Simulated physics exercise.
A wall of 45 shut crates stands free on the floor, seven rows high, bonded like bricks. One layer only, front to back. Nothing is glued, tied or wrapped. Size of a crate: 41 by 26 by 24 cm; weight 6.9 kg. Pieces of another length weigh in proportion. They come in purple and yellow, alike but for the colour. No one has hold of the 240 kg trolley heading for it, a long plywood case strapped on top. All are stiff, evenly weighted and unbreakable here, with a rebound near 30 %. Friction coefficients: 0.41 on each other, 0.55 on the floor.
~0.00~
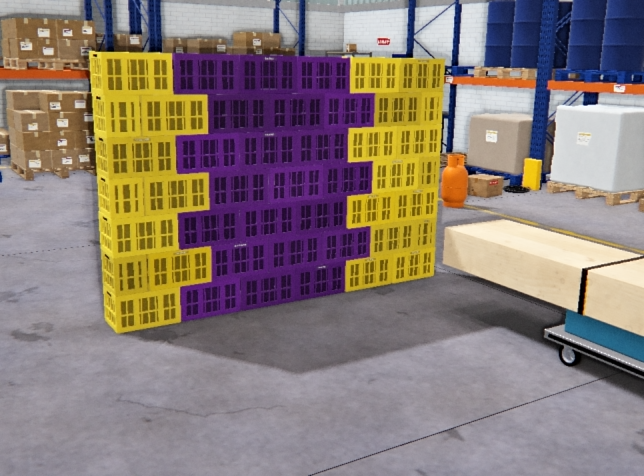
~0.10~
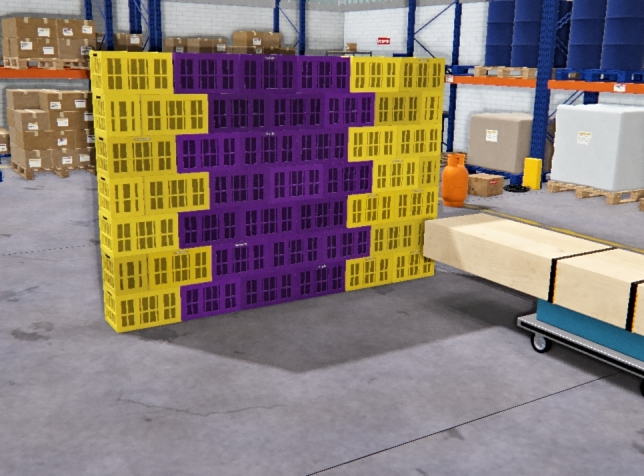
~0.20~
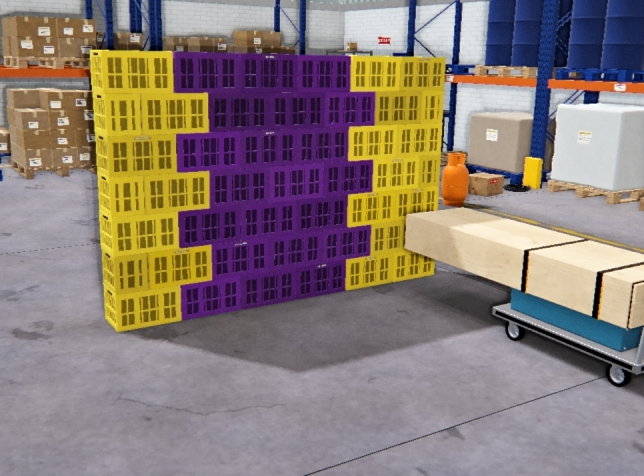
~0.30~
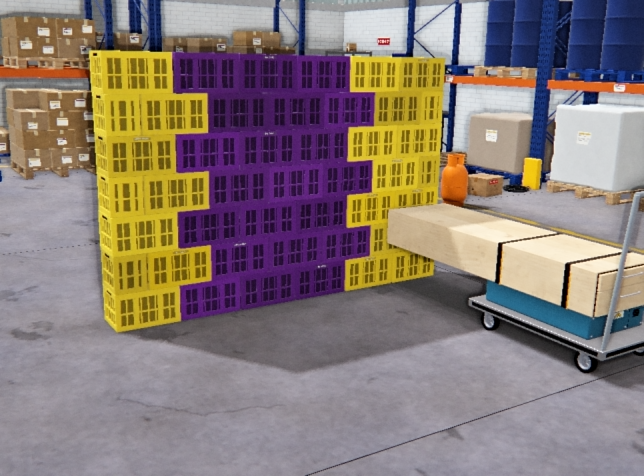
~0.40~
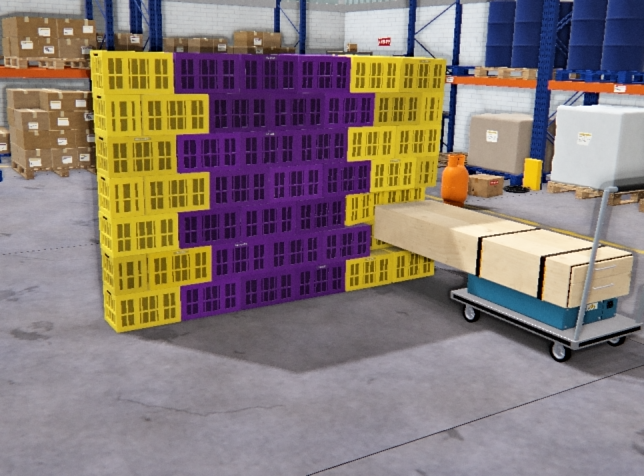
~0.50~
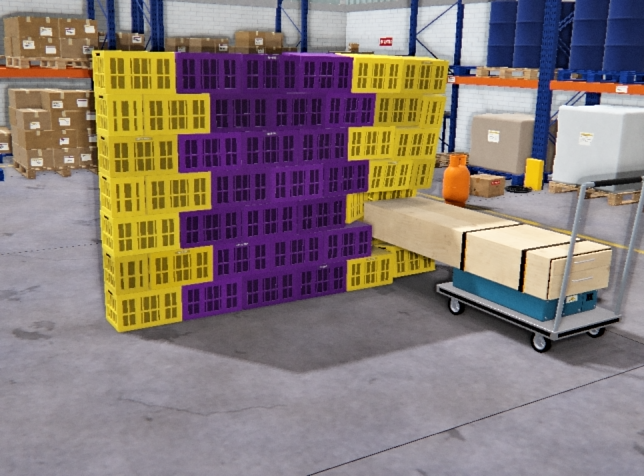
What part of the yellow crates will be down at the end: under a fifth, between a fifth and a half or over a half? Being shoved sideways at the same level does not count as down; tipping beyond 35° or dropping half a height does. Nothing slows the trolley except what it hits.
Between a fifth and a half of them.
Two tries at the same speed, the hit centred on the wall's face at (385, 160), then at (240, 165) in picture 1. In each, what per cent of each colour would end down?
Yellow 30 then 30, purple 0 then 30 per cent.
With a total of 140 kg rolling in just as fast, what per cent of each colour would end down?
Then yellow 40, purple 0 per cent.
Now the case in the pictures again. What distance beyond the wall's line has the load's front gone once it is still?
Some 185 cm beyond.
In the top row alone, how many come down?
2 of them.
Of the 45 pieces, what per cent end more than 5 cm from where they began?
It is 40 per cent.
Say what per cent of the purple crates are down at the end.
Ending so: Purple 0 per cent.
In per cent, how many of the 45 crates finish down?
Near 20 per cent.
By 0.68 s, load 56 cm past the wall's line, still rolling; 2 of the 24 yellow crates down (2 of 45 in all colours); top yellow crate tilted 7°; top purple crate tilted 3°.
By 1.06 s, load 1.05 m past the wall's line, still rolling; 9 of the 24 yellow crates down (9 of 45 in all colours); top yellow crate tilted 45°, 33 cm lower; top purple crate moved 7 cm.
By 1.60 s, load 1.51 m past the wall's line, still rolling; 10 of the 24 yellow crates down (10 of 45 in all colours); top yellow crate on its side; top purple crate moved 8 cm.
By 2.68 s, load 1.86 m past the wall's line, still rolling; 10 of the 24 yellow crates down (10 of 45 in all colours); top yellow crate on its side; top purple crate moved 9 cm.
When it is over (4.1 s), load 1.85 m past the wall's line, stopped; 10 of the 24 yellow crates down (10 of 45 in all colours); top yellow crate on its side; top purple crate moved 9 cm. That is 42 per cent. In pixels of the last frame, middles, top yellow crate near (547, 239), top purple crate near (310, 74).
